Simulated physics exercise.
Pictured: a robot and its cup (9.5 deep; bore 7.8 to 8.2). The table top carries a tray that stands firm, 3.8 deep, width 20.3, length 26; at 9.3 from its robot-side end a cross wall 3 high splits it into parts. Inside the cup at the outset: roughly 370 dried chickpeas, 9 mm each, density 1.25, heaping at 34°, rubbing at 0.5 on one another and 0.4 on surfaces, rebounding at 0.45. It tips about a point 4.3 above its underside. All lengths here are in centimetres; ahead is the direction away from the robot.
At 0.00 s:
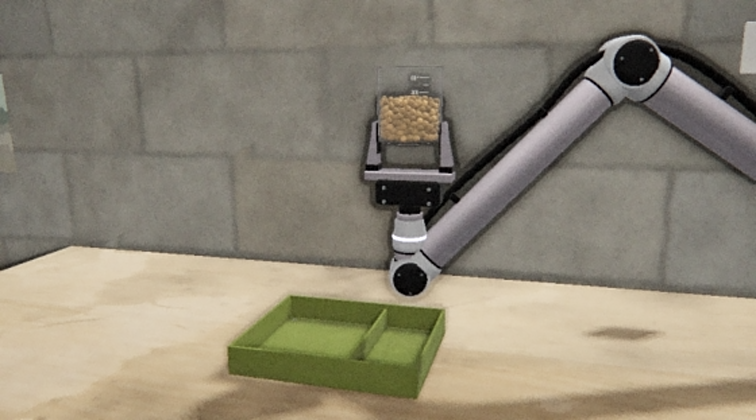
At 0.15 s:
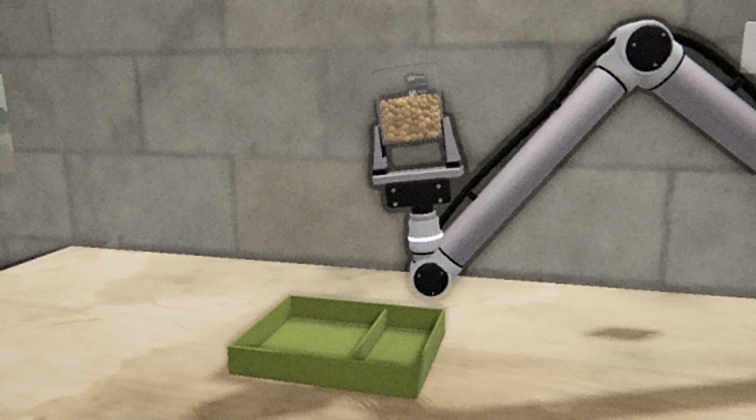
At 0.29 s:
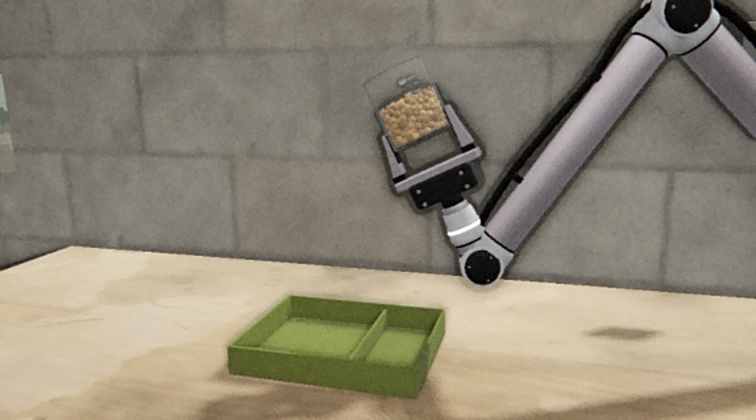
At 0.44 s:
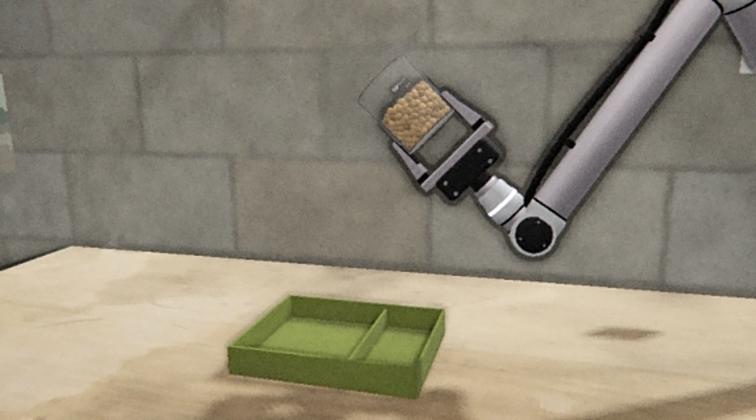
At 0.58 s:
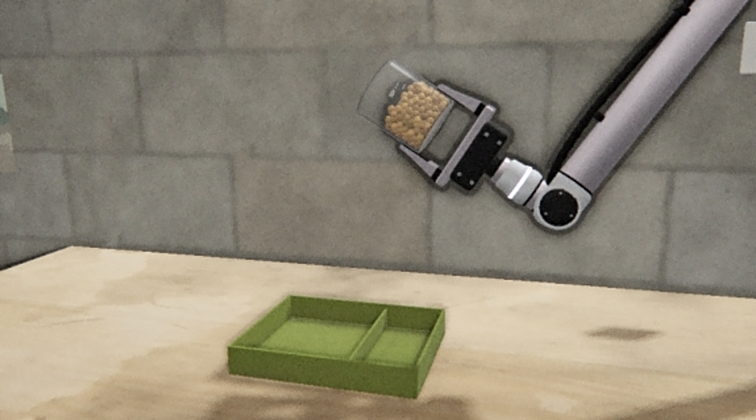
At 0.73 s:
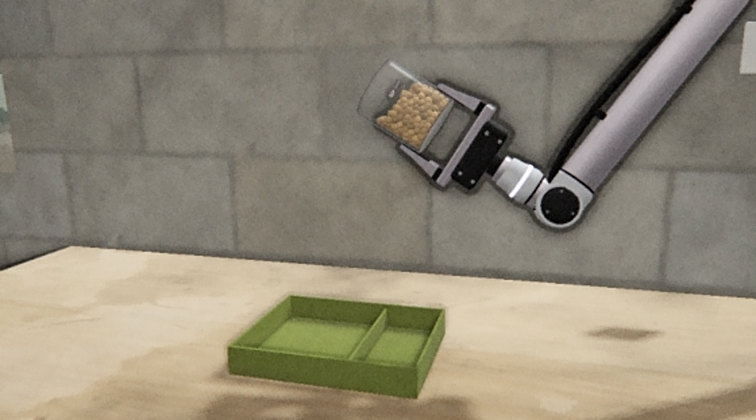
We see a robot arm holding a clear cup partly filled with dried chickpeas above a green divided tray on a table; the arm tilts the cup well over to the left, then keeps it nearly still.
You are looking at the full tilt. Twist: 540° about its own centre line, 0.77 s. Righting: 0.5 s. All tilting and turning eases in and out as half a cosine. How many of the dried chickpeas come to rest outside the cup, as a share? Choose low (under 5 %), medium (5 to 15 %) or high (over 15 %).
Low - under 5 %.
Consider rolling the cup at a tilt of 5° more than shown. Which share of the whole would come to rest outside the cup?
Estimate: Around 0 %.
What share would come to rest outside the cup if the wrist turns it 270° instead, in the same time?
Then about 0 percent.
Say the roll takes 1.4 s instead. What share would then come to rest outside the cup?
Then: Approx. 0 %.
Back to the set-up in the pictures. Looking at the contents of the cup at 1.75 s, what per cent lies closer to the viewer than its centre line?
50 per cent or thereabouts.
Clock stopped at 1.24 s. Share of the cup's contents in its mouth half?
Mouth-half fraction: Approx. 20 %.
After 1.24 s, tipped 58°, highest piece 40 above the table; 371 in the cup.
After 1.75 s, tipped 30°, highest piece 38 above the table; 371 in the cup.
After 2.20 s, upright, highest piece 39 above the table; 371 in the cup.
After 2.90 s, upright, highest piece 39 above the table; 371 in the cup.
At rest, 371 in the cup. That is 0 % outside the cup.
